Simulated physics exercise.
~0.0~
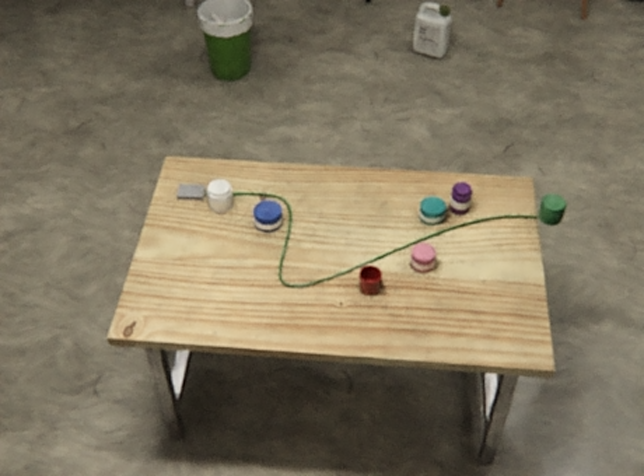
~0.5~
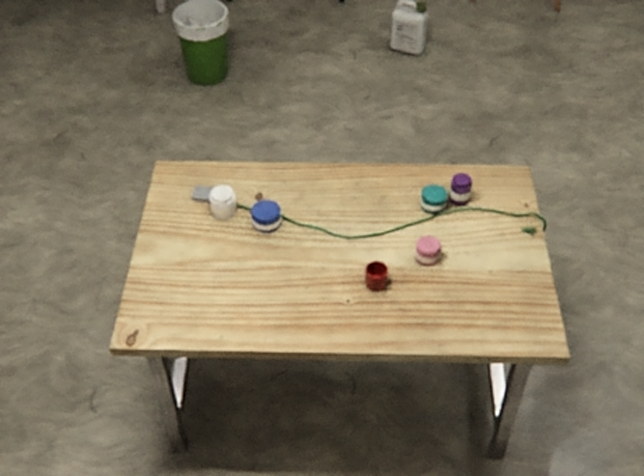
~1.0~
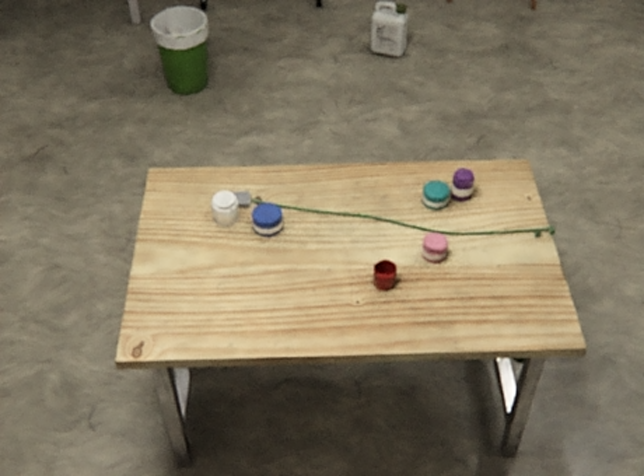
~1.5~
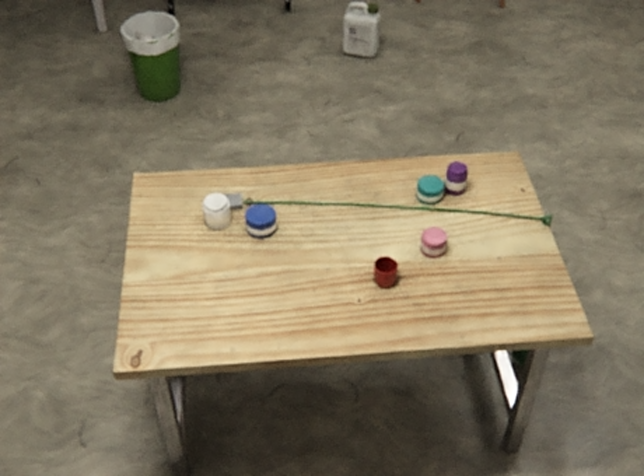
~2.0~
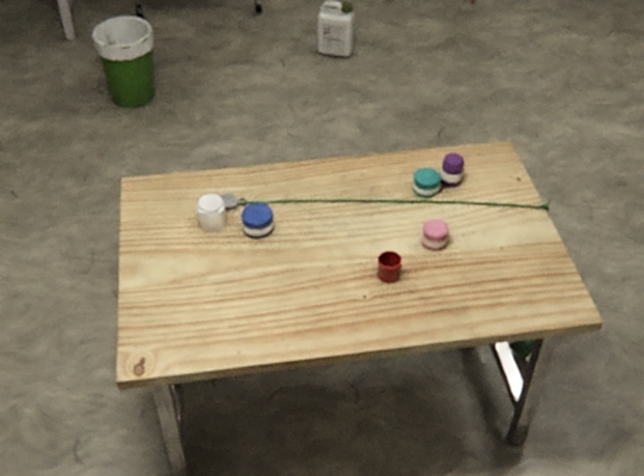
A green cylinder, joined by a winding green cable to a flat grey phone, sits at the right edge of a pale wooden table, seen from above in a concrete-floored room. A white jar and blue tin stand on the left, a red mug and pink tin near the middle, and teal and purple containers at the upper right. The cylinder drops over the edge, and the cable's loops pull out. The phone slides a short way right, behind the white jar, and stops. Finally the cable stretches nearly straight to the right edge, the cylinder hangs below, and the other containers remain standing.
